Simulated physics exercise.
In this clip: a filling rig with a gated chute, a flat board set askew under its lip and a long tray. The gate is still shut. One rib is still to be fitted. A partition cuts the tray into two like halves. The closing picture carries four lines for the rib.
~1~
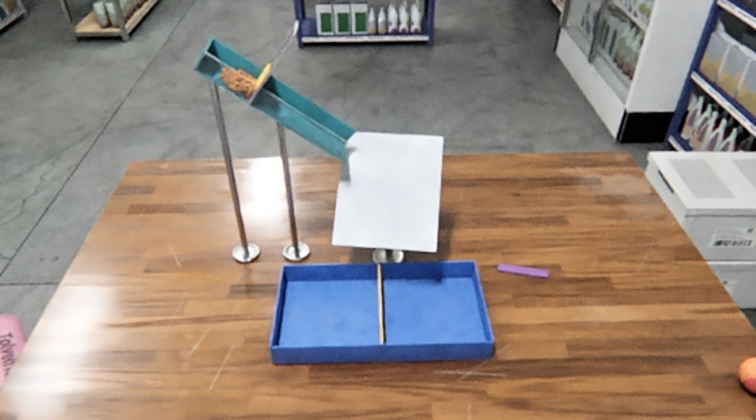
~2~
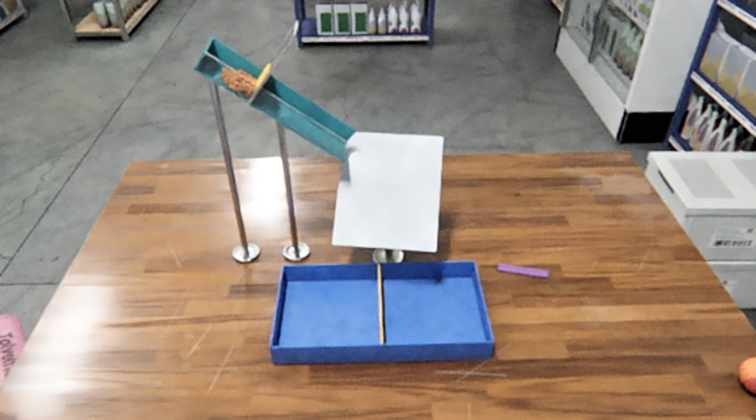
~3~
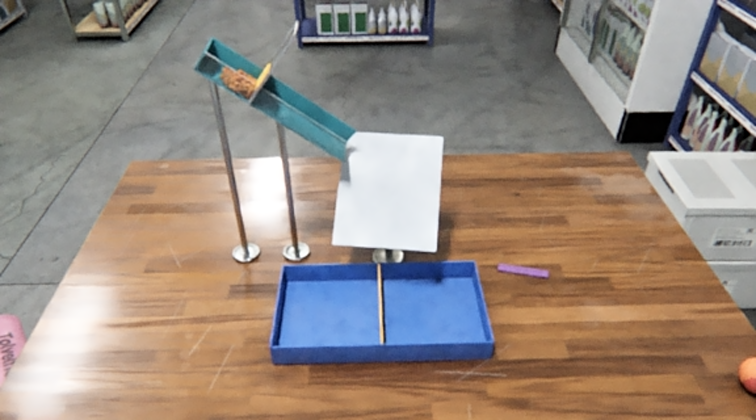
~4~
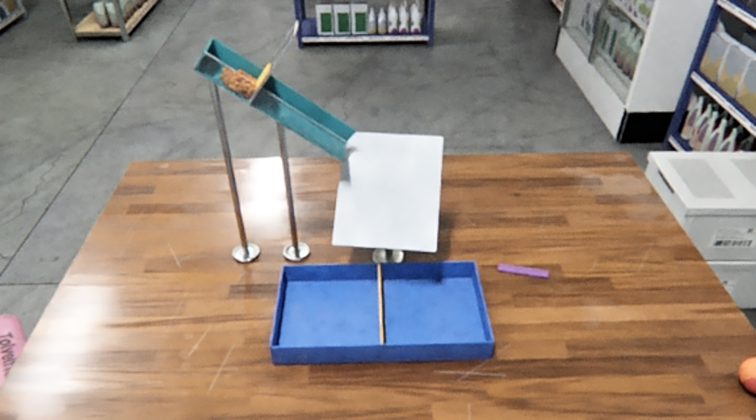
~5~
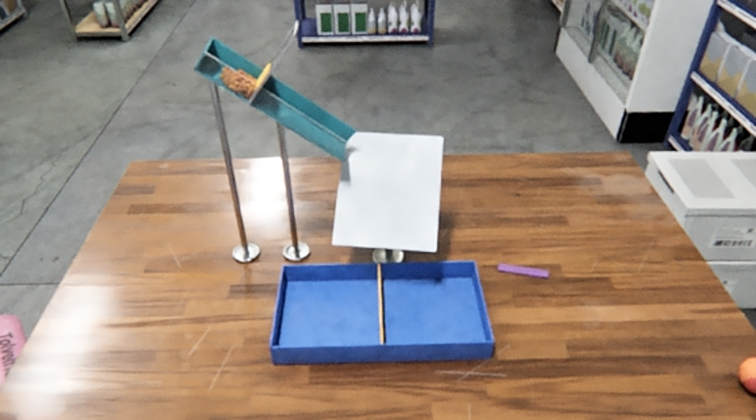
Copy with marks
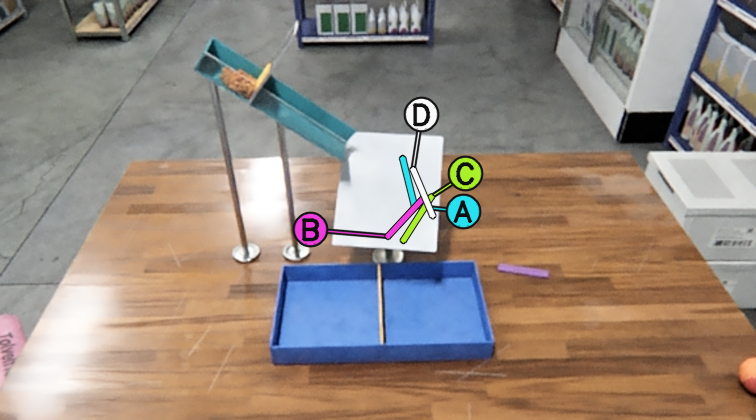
A wooden table held a blue divided tray, a tilted white board behind it, and a sloping teal chute on metal stands with small brown pieces behind a closed gate; nothing visibly moved.
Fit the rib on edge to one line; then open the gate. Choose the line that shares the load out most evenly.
It is C.
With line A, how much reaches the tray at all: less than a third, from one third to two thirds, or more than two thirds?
More than two thirds.
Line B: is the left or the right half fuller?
The left half.
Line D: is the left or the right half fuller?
More lands on the right.
On the marked copy, line A from (402, 158) to (414, 206); line B from (423, 198) to (387, 236); line C from (431, 196) to (403, 240); line D from (413, 169) to (432, 215).
For line A, of what is caught, a small share in the left half, all but a few in the right.
For line B, of what is caught, all but a few in the left half, a small share in the right.
For line C, of what is caught, close to half in the left half, close to half in the right.
For line D, of what is caught, a small share in the left half, all but a few in the right.
